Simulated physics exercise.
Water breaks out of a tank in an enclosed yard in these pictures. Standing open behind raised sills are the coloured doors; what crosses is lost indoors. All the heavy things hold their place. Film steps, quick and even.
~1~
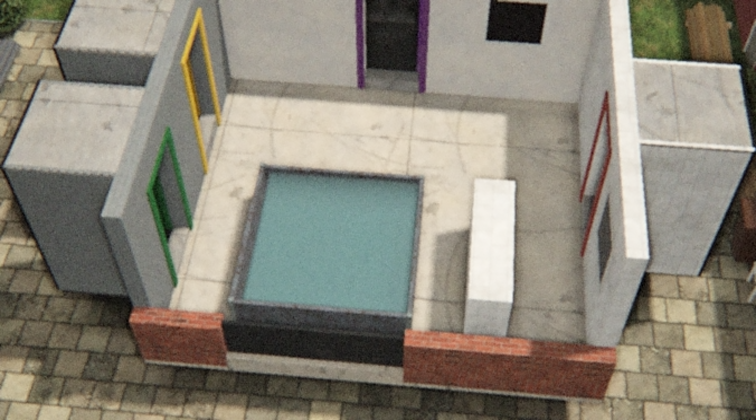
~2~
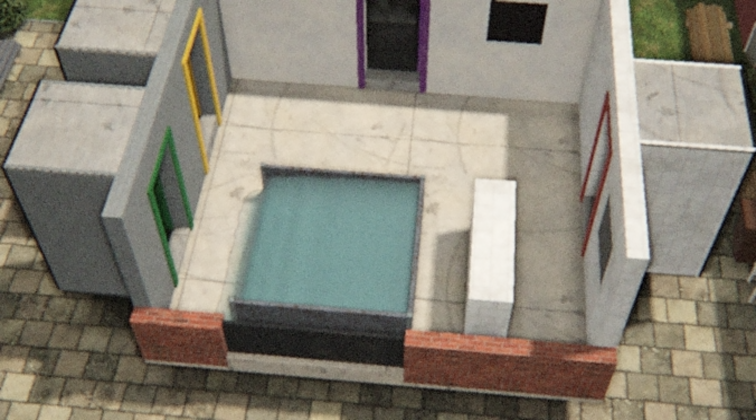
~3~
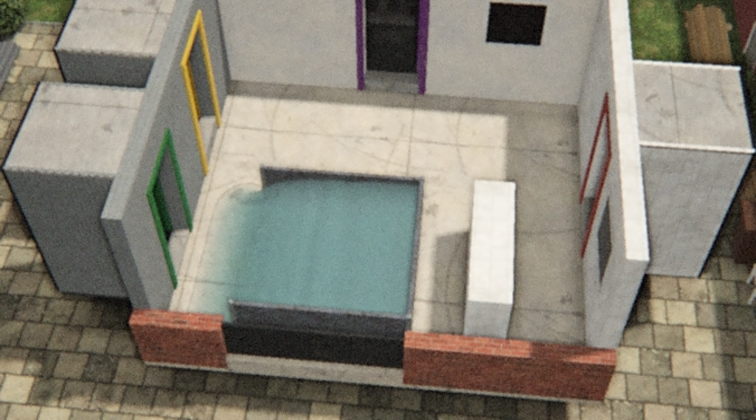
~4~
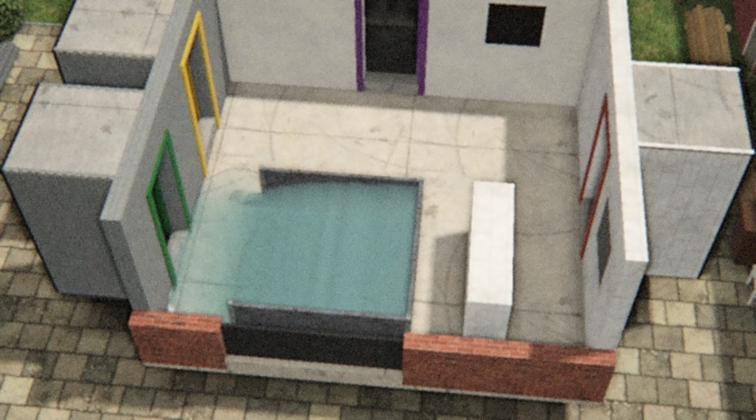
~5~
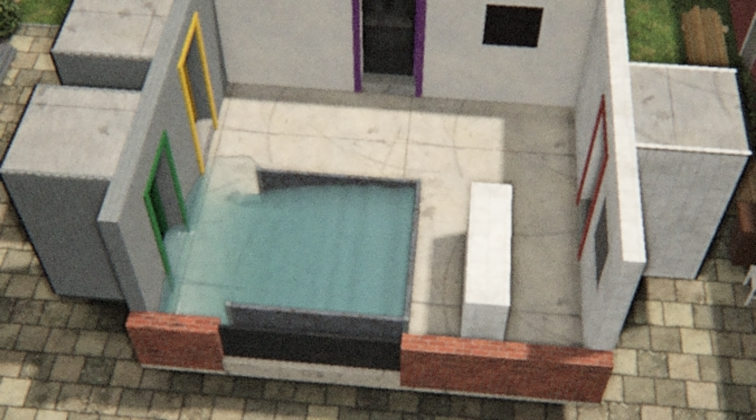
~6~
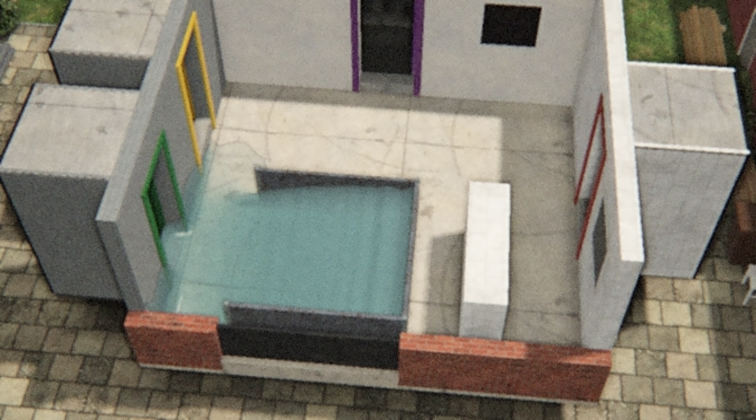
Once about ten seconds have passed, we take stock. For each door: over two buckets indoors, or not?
The yellow door will pass two buckets at most. The green door will pass more than two buckets. The purple door will pass two buckets at most. The red door will pass two buckets at most.
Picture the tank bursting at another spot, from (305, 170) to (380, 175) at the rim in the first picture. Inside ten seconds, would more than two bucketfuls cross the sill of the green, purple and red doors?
So green crosses the limit, purple crosses the limit and red remains below the limit.
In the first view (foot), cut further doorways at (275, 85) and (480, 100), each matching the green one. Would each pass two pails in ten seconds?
In turn, the first comes in higher and the second comes in lower.
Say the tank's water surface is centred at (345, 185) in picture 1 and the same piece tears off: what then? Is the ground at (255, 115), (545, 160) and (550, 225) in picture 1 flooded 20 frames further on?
In order: Submerged, submerged, untouched.
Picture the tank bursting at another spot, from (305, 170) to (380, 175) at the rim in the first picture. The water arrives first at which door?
The door marked purple.
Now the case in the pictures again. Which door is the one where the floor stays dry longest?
The red door.
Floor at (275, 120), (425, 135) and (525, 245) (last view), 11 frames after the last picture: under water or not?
In that order the points end up soaked, high and dry and high and dry.
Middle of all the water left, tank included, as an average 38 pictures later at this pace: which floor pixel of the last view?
Close to (353, 222).
A moment on, water covers 20 % of the floor; the yellow door wet at the sill, nothing in, the green door far over two buckets in, the purple door not reached, the red door not reached.
Next, water covers 30 % of the floor; the yellow door wet at the sill, nothing in, the green door far over two buckets in, the purple door not reached, the red door not reached.
Then, water covers 55 % of the floor; the yellow door wet at the sill, nothing in, the green door far over two buckets in, the purple door wet at the sill, nothing in, the red door not reached.
Later, water covers 90 % of the floor; the yellow door wet at the sill, nothing in, the green door far over two buckets in, the purple door wet at the sill, nothing in, the red door wet at the sill, nothing in.
In the end, water covers 95 % of the floor; the yellow door wet at the sill, nothing in, the green door far over two buckets in, the purple door wet at the sill, nothing in, the red door wet at the sill, nothing in.
